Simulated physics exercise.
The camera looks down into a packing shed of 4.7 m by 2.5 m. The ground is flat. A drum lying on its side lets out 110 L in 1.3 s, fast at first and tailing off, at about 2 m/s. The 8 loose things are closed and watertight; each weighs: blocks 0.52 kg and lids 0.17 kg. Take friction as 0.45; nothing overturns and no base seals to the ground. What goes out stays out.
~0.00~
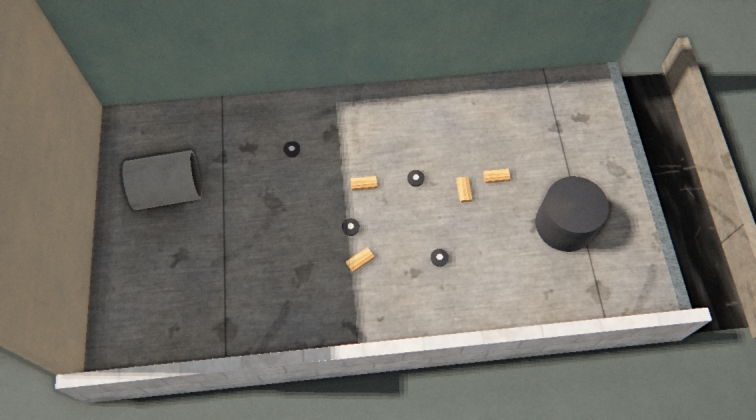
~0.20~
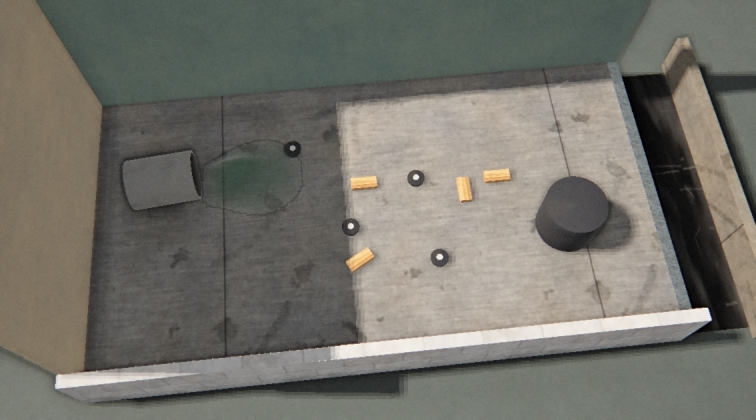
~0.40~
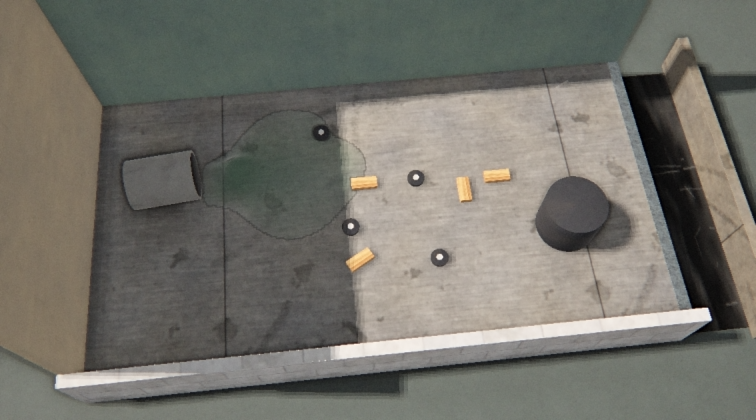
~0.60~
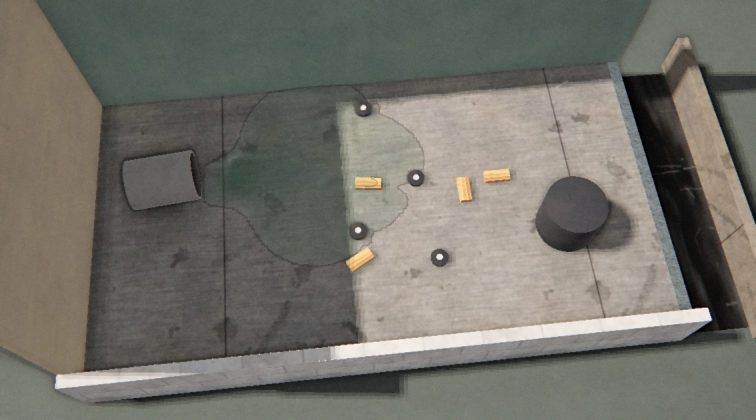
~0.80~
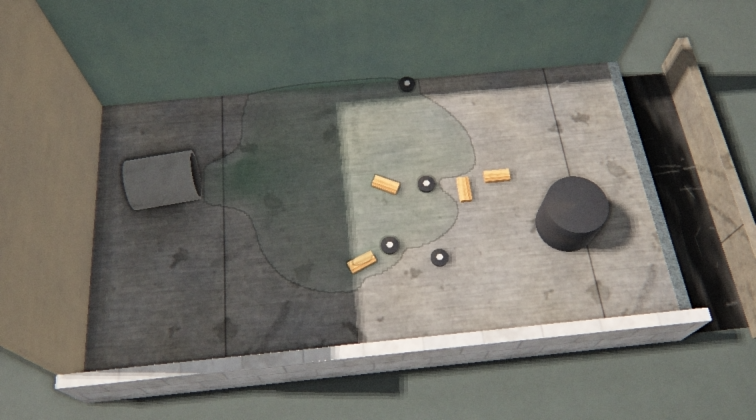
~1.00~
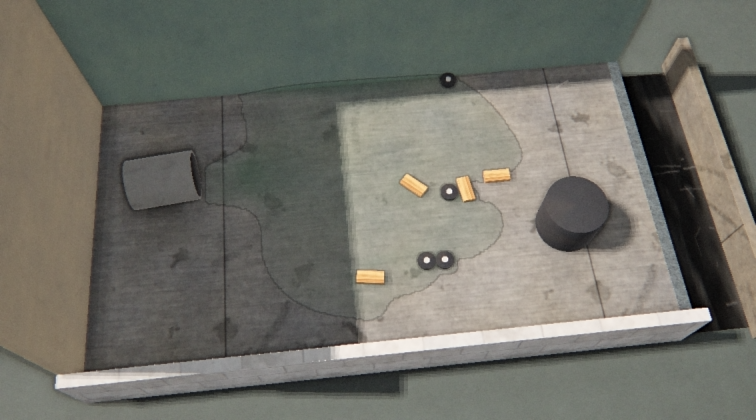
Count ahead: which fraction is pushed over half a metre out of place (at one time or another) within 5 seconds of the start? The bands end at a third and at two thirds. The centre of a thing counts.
Share: At least two thirds.
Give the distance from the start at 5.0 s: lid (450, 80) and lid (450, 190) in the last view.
In turn: Washed out, 200 cm.
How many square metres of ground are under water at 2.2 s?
Some 5.5 m2.
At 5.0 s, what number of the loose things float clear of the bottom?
I count 0.
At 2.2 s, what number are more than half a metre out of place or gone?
8 of them.
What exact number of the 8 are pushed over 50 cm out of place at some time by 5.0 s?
8 of them.
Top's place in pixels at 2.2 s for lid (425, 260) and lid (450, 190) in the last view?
Near (585, 313) and (528, 243).
After 1.4 s 6 of 8 are over 50 cm from their spots; 4 afloat.
After 2.2 s 8 of 8 are over 50 cm from their spots; 5 afloat.
After 3.5 s 8 of 8 are over 50 cm from their spots; 1 afloat.
After 5.0 s 8 of 8 are over 50 cm from their spots, and 8 have been at some point; 0 afloat.
